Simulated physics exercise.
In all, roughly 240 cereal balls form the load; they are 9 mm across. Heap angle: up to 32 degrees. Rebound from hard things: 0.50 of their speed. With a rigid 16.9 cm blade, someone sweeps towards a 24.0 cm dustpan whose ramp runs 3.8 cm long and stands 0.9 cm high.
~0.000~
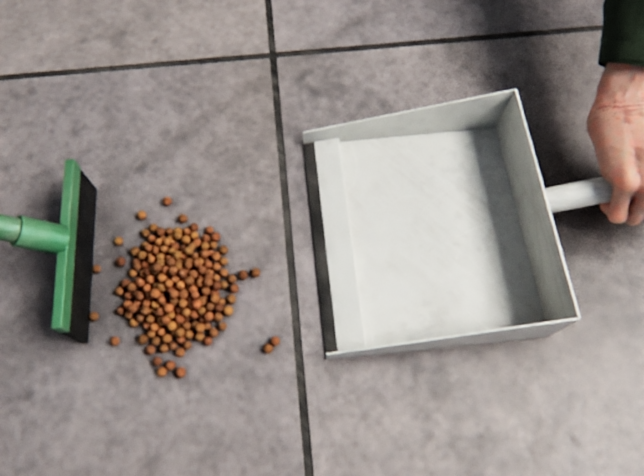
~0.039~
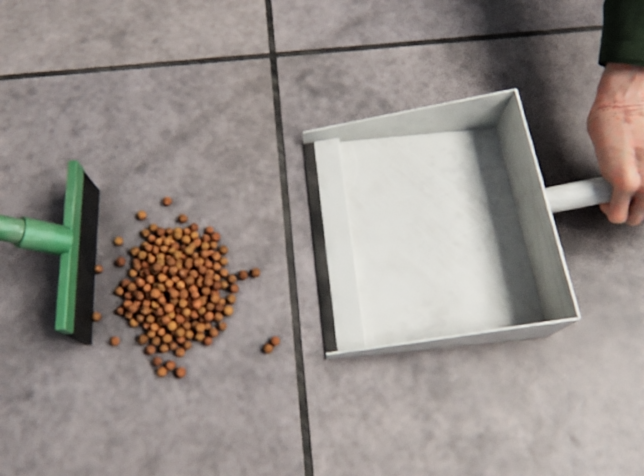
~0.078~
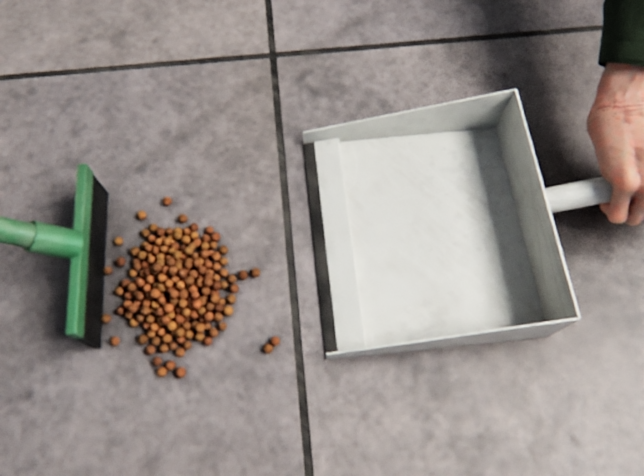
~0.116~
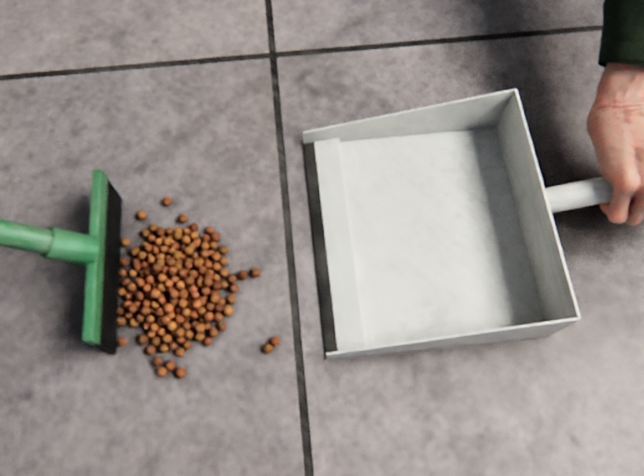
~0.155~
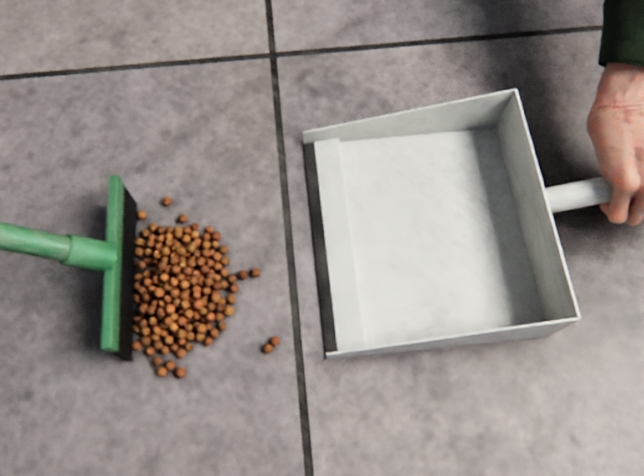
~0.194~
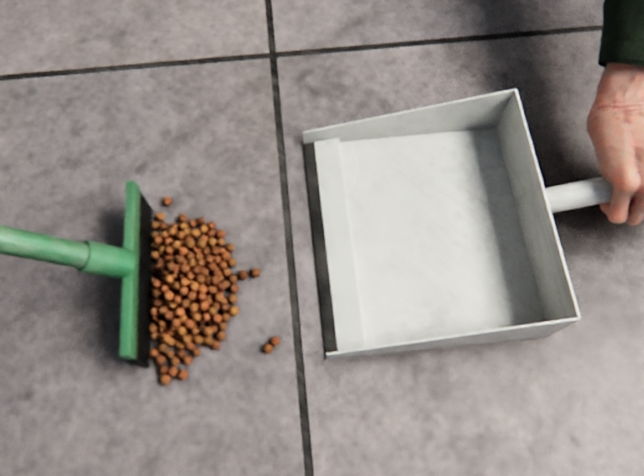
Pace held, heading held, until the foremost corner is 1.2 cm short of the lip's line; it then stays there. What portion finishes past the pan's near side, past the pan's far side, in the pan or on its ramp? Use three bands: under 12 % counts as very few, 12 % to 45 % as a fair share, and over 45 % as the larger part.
Past the pan's near side: A fair share; past the pan's far side: Very few; in the pan or on its ramp: A fair share.
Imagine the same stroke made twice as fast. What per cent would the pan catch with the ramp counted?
Near 45 %.
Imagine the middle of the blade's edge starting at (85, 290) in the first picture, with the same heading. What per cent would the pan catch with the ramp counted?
About 30 per cent.
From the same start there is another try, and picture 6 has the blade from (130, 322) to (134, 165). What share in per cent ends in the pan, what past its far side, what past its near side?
The pan gets 55, the far side 0 and the near side 5.
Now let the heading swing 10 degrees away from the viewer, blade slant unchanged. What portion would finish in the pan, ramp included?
Pan plus ramp: Some 60 %.
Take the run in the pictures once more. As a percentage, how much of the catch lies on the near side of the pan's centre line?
Some 90 per cent.
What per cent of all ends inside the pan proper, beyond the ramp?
Roughly 10 percent.
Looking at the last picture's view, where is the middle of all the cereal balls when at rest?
About (332, 303).
After 0.39 s, middle of the blade 9 cm from the lip; 0 % over the lip, far side 0 %, near side 10 %.
After 0.52 s, middle of the blade 4 cm from the lip; 15 % over the lip, far side 0 %, near side 20 %.
After 0.78 s, middle of the blade 1 cm from the lip; 40 % over the lip, far side 0 %, near side 25 %.
In the end, at 1.1 s, near side 25 %, far side 0 %, pan 40 %, in front of the lip or behind the blade 35 %.
